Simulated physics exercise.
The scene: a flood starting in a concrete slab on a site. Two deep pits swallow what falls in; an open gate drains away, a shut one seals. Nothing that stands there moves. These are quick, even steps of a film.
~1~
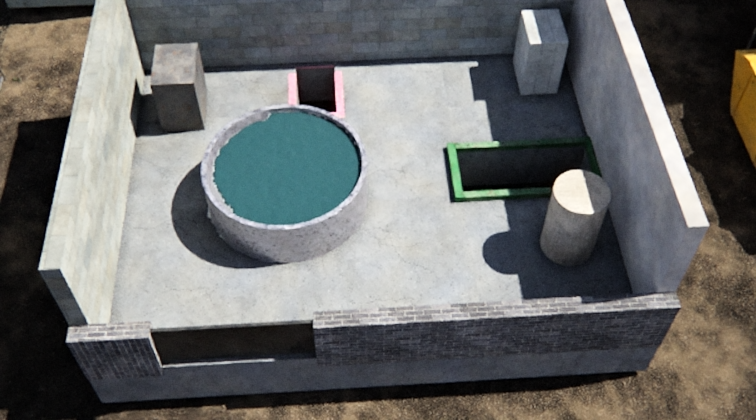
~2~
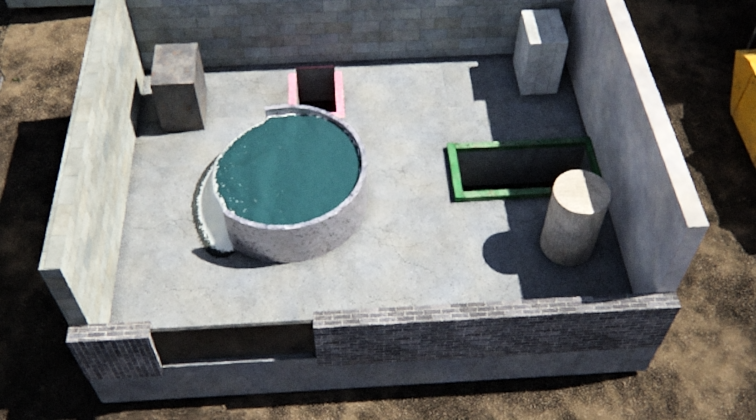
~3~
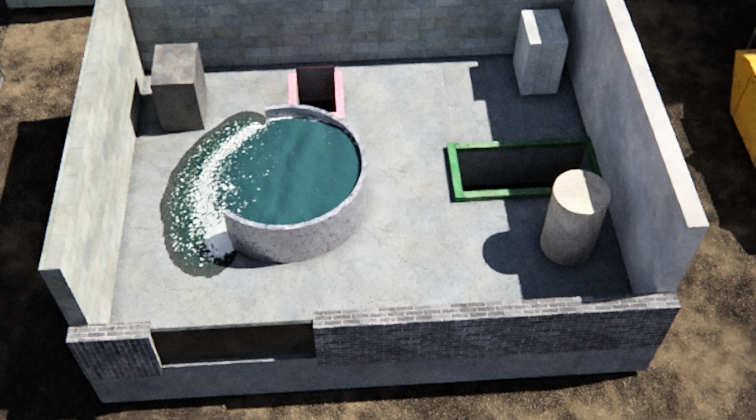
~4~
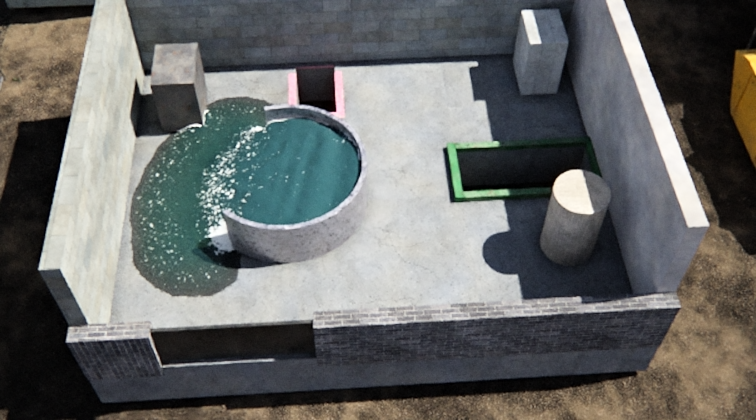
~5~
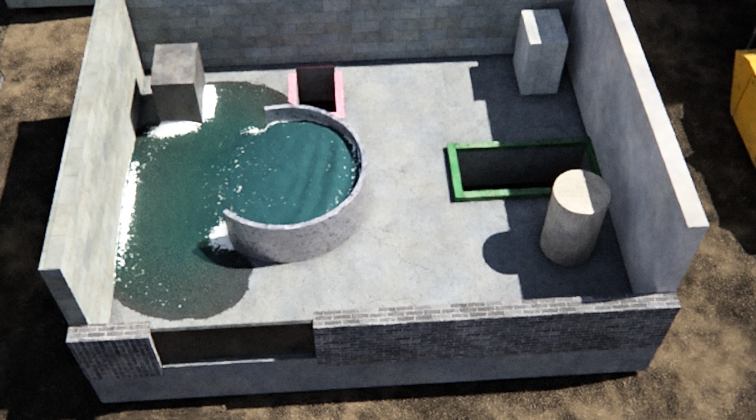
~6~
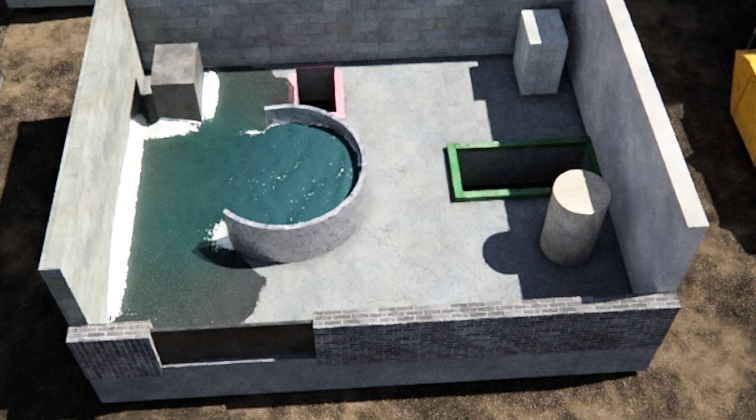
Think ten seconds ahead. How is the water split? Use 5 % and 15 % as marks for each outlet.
One by one: The gate takes less than 5 %; the pink pit takes more than 15 %; the green pit takes less than 5 %.
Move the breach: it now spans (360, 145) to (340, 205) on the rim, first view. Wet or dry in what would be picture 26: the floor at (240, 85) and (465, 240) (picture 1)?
In that order: Dry, covered.
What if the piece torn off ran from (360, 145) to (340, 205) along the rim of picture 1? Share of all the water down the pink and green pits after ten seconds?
Per cent: Pink 2, green 25.
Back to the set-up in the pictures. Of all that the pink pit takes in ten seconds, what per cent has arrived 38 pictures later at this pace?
About 85 per cent.
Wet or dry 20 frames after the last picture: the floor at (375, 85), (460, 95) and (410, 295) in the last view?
As listed: No water, no water, awash.
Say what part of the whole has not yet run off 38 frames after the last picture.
Close to 78 %.
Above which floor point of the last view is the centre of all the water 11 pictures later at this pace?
At about (206, 190).
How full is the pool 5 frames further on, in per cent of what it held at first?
Near 46 in a hundred.
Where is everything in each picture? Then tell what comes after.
Still water in the round tank at (285, 167), in the first picture.
The front is at (227, 253), out from the gap at (215, 176), in the second picture.
Water pours out at (216, 178) and has run to a hidden place, in the third picture.
The front is at (190, 290), out from the gap at (216, 180), in the fourth picture.
The front is at (174, 314), out from the gap at (217, 181), in the fifth picture.
The front is at a hidden place, out from the gap at (217, 181), in the sixth picture.
A moment on, water covers 25 % of the floor; the gate 0 %, the pink pit 0 %, the green pit 0 %.
Next, water covers 35 % of the floor; the gate 0 %, the pink pit 2 %, the green pit 0 %.
Then, water covers 55 % of the floor; the gate 0 %, the pink pit 11 %, the green pit 0 %.
Later, water covers 75 % of the floor; the gate 0 %, the pink pit 23 %, the green pit 0 %.
In the end, water covers 75 % of the floor; the gate 0 %, the pink pit 27 %, the green pit 1 %.
